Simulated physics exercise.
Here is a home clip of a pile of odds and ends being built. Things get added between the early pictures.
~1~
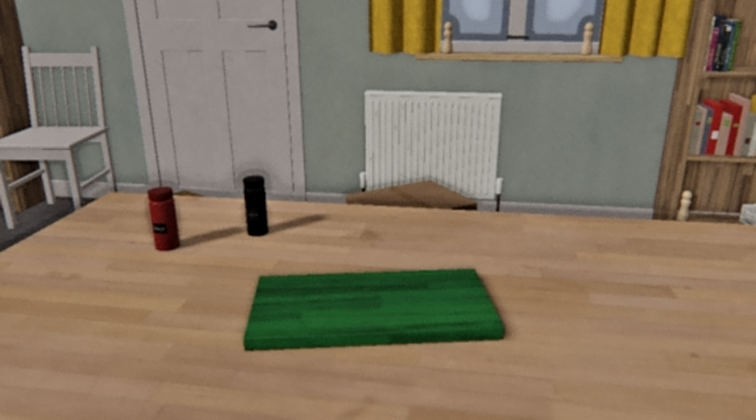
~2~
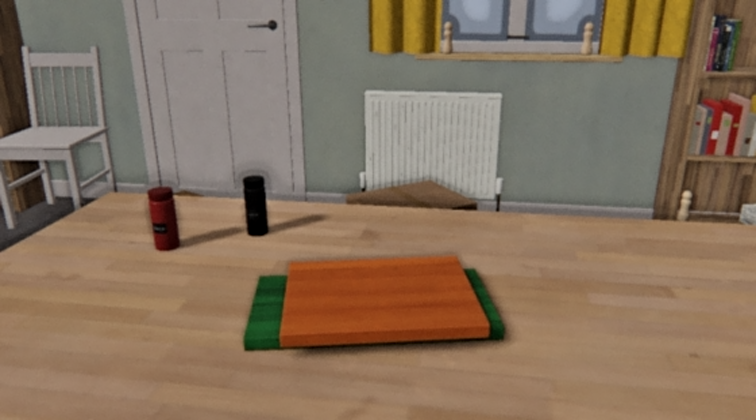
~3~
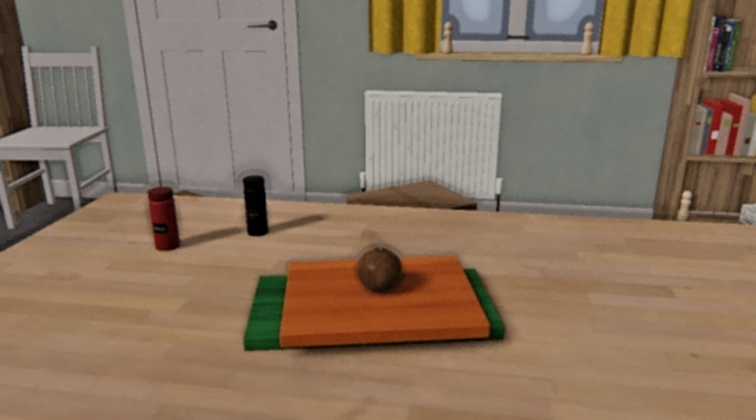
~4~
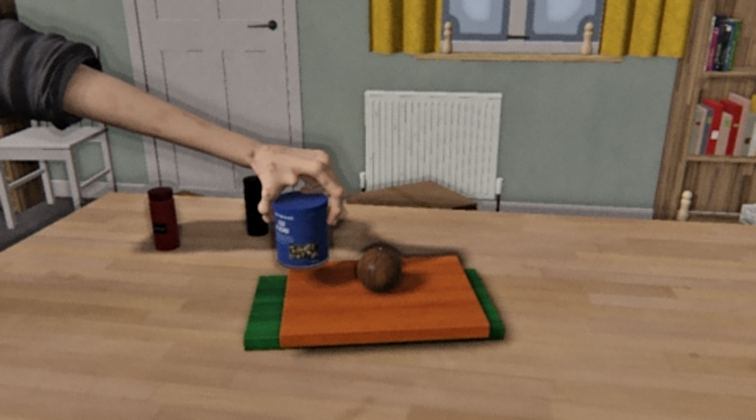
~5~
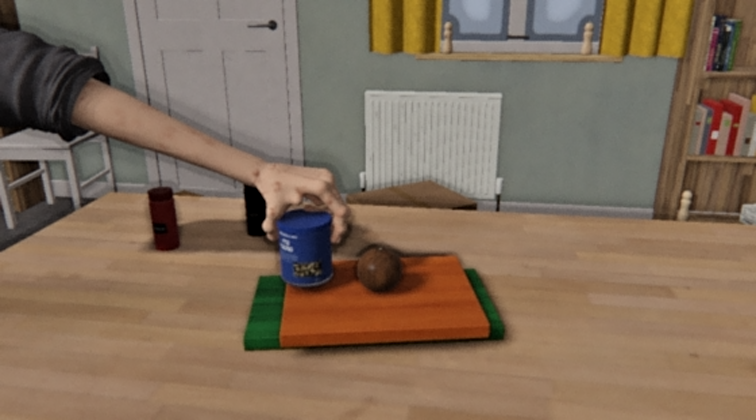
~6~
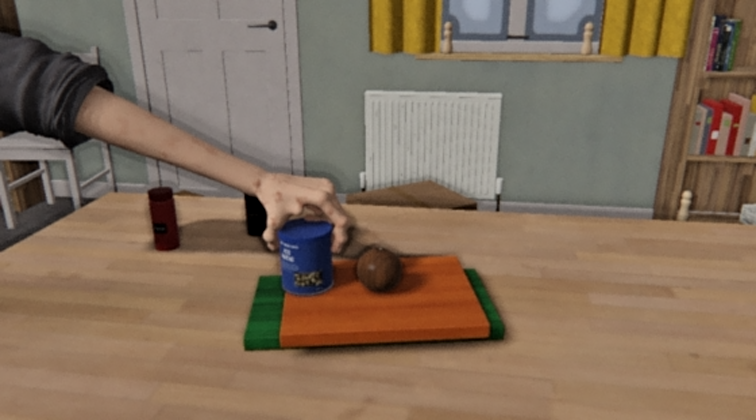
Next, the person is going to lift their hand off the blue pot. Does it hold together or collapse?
Basically the pile is secure.
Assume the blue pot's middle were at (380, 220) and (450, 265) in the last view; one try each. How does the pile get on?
Try one: It topples; try two: It stands firm.
Then, 0.50 s past the last view, nothing moves.
Then, 1.30 s past the last view, blue pot resting near (307, 257).
Finally, all 6 still in place. Final places as the last picture's camera would see them, blue pot near (307, 257). The pile keeps its balance.
